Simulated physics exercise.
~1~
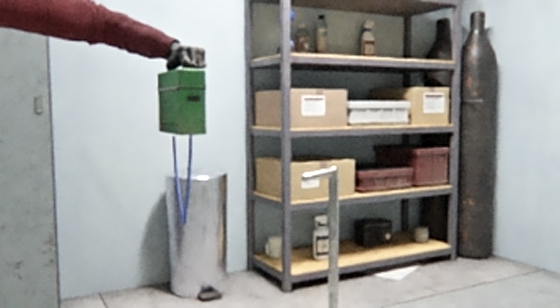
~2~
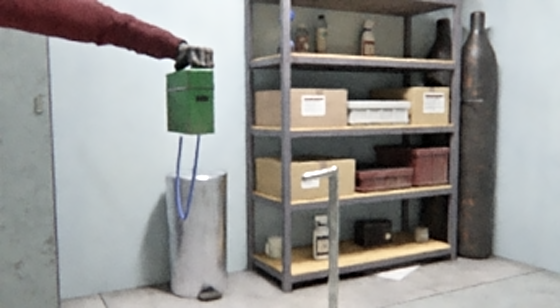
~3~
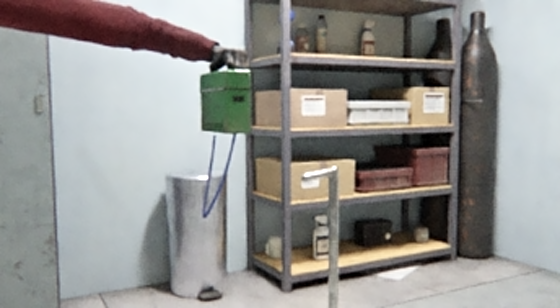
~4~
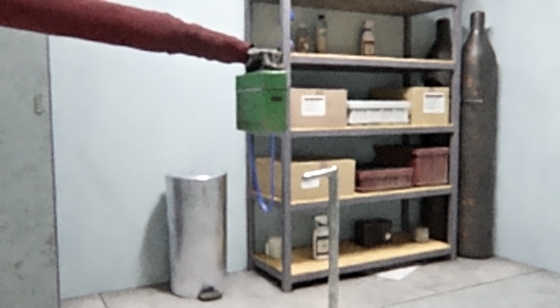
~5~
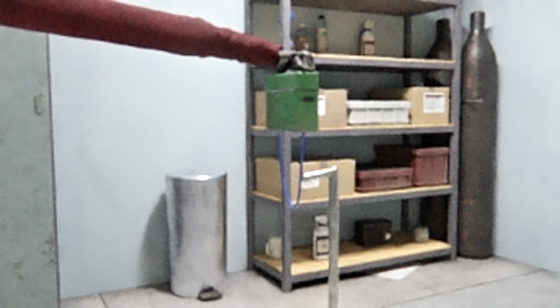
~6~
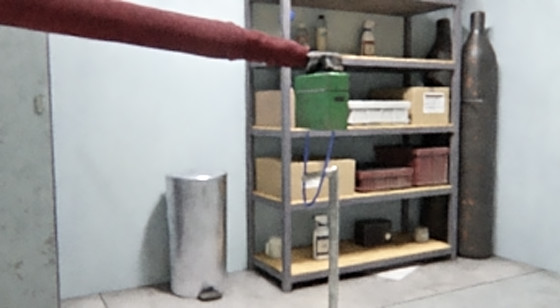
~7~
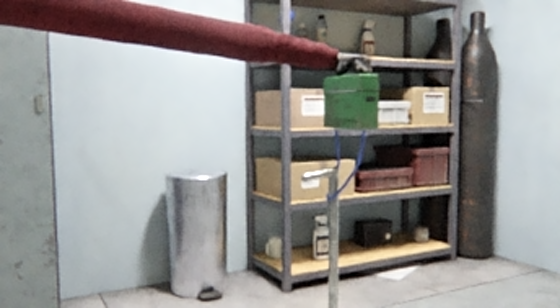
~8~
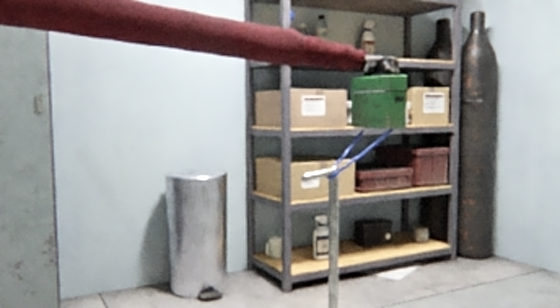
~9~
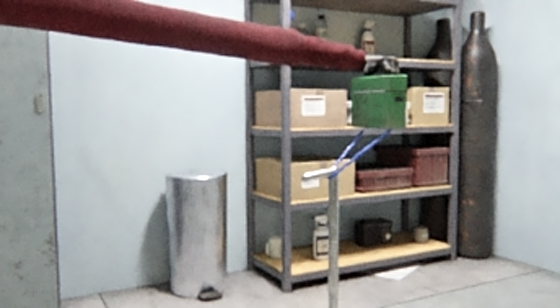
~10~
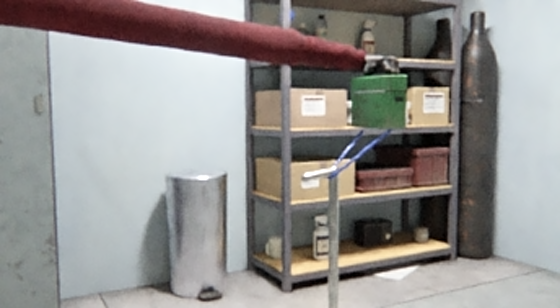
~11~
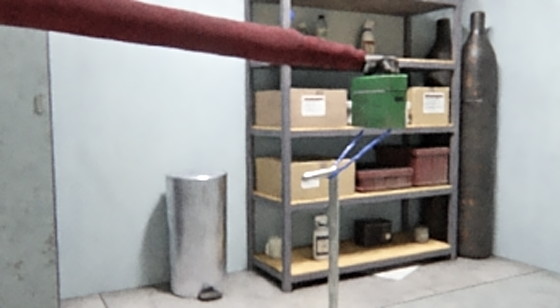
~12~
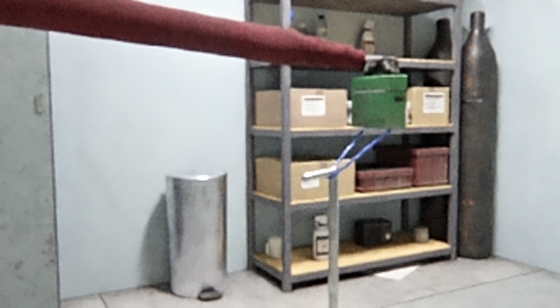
The clip shows a hand in a red sleeve carrying a green case rightward past a metal bin and in front of shelves, its blue loop dangling, until the loop catches on a thin post and pulls taut, and the hand stops with the case just beyond it.
